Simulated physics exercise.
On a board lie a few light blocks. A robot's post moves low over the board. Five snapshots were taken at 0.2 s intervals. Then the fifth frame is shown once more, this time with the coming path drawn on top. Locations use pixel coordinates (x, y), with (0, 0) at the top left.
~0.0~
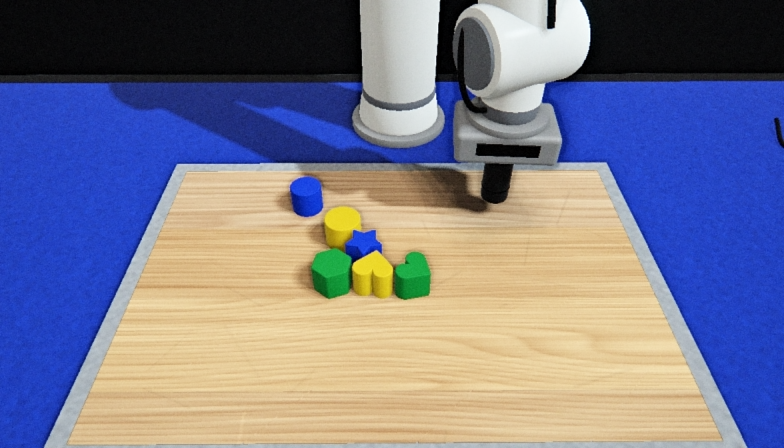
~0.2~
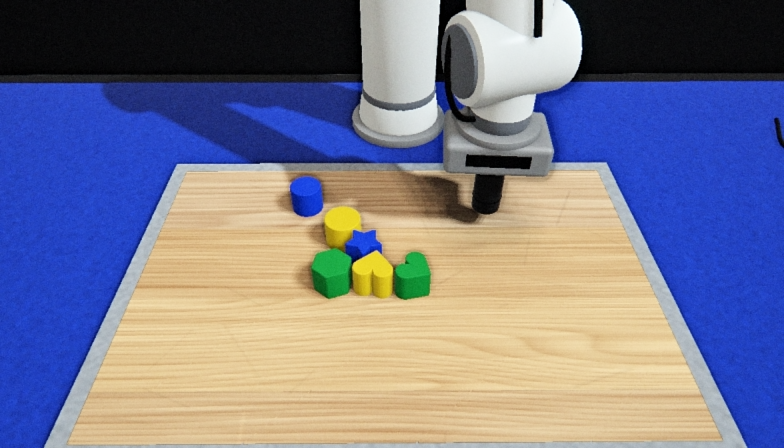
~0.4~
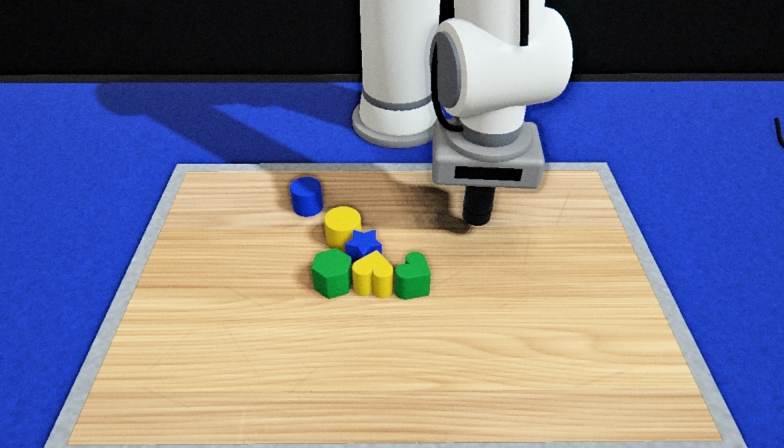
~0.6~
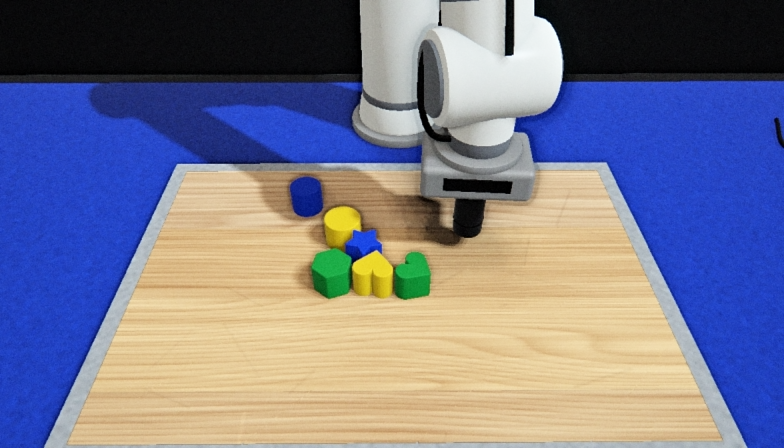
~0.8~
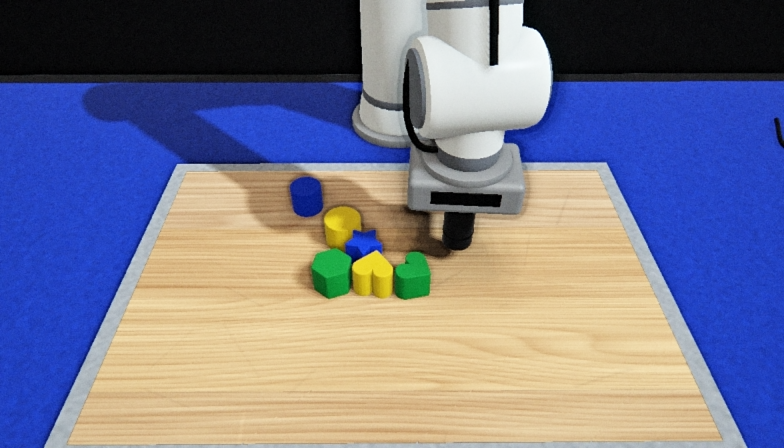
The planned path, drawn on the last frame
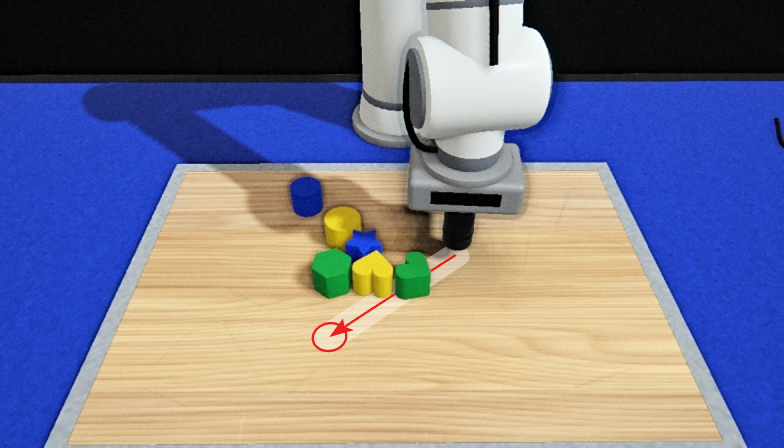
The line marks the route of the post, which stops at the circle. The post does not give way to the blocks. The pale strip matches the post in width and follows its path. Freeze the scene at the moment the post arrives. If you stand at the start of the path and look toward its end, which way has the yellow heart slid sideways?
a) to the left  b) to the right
Choice b: To the right.
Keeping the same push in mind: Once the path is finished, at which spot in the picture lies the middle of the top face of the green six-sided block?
Most likely (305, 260).
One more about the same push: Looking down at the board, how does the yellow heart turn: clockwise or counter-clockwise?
Looking from above, the answer is clockwise.
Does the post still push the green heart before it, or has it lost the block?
Slipped clear.
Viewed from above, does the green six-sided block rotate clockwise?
Yes, that is what happens.
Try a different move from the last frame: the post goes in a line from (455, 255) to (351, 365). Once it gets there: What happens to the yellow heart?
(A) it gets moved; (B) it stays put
My answer is option A.
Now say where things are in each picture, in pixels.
In the first picture, lower end of the post (494, 196), tops of blocks, green six-sided block (331, 262), blue star-shaped block (364, 240), yellow heart (373, 265), green heart (414, 266).
In the second picture, post (485, 206), blocks as before.
In the third picture, post (476, 217), blocks as before.
In the fourth picture, post (467, 229), blocks as before.
In the fifth picture, post (457, 241), green six-sided block (331, 262), blue star-shaped block (364, 240), yellow heart (373, 265), green heart (414, 266).
The drawn path runs from (455, 255) to (330, 337).
What follows on the original path. One third of the way, post (417, 266); yellow heart (370, 265), turned 10° clockwise; green heart (401, 280), turned 25° anticlockwise.
Two thirds of the way, post (374, 293); green six-sided block (313, 261), turned 25° clockwise; yellow heart (340, 280), turned 70° clockwise; green heart (380, 312), turned 105° anticlockwise.
At the end, post (328, 323); green six-sided block (305, 260), turned 45° clockwise; blue star-shaped block not moved; yellow heart (310, 289), turned 115° clockwise; green heart (376, 318), turned 125° anticlockwise.
